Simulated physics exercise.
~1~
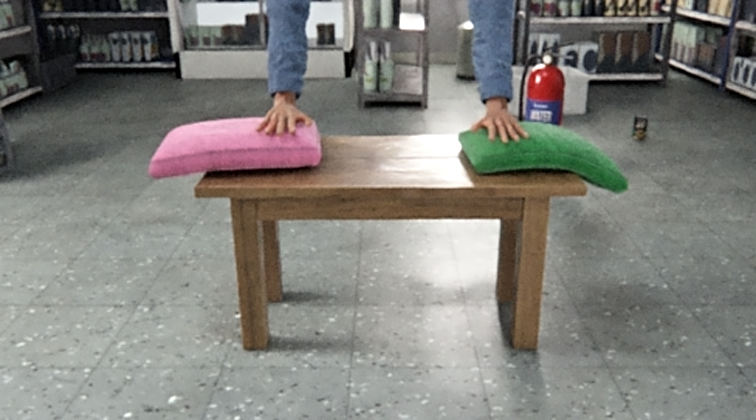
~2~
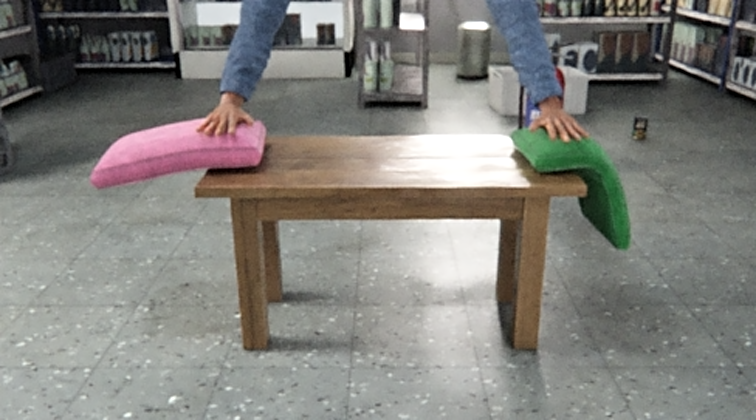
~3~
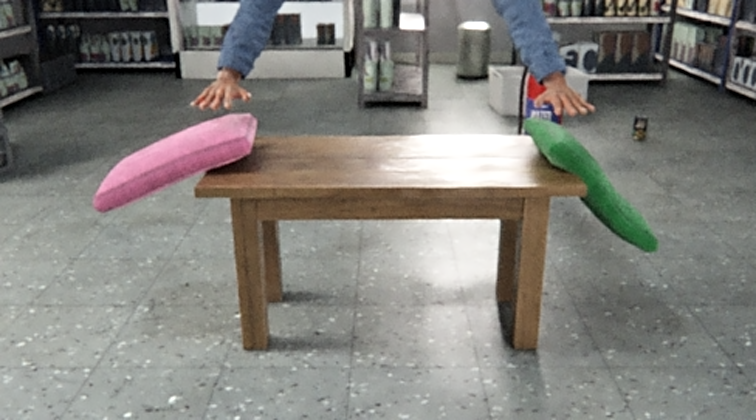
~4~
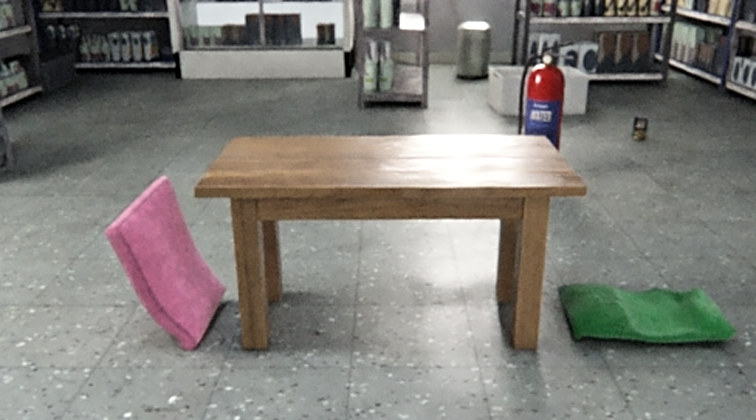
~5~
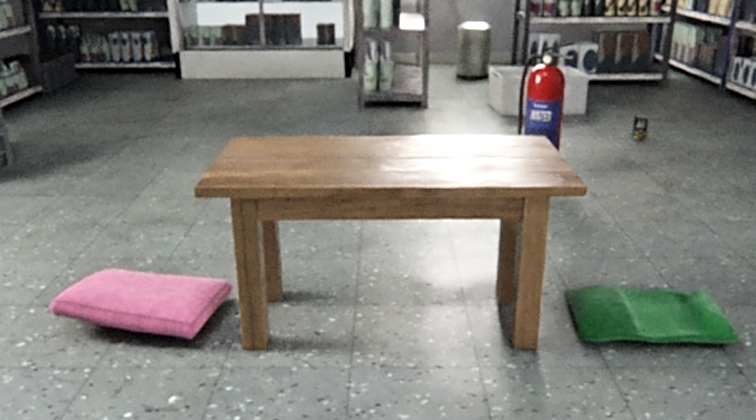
The clip opens on a wooden table in a shop-like room with stocked shelves, where two hands press on a pink pillow at the left end and a green pillow at the right. The hands spread apart, sliding each pillow outward until much of it hangs over its edge, the green one bending sharply downward. Then the hands lift away, and both pillows slip off. The green pillow comes to lie flat on the floor at right while the pink one is still tilted upright beside the table leg. Finally, the pink pillow topples to the left and rests flat too.
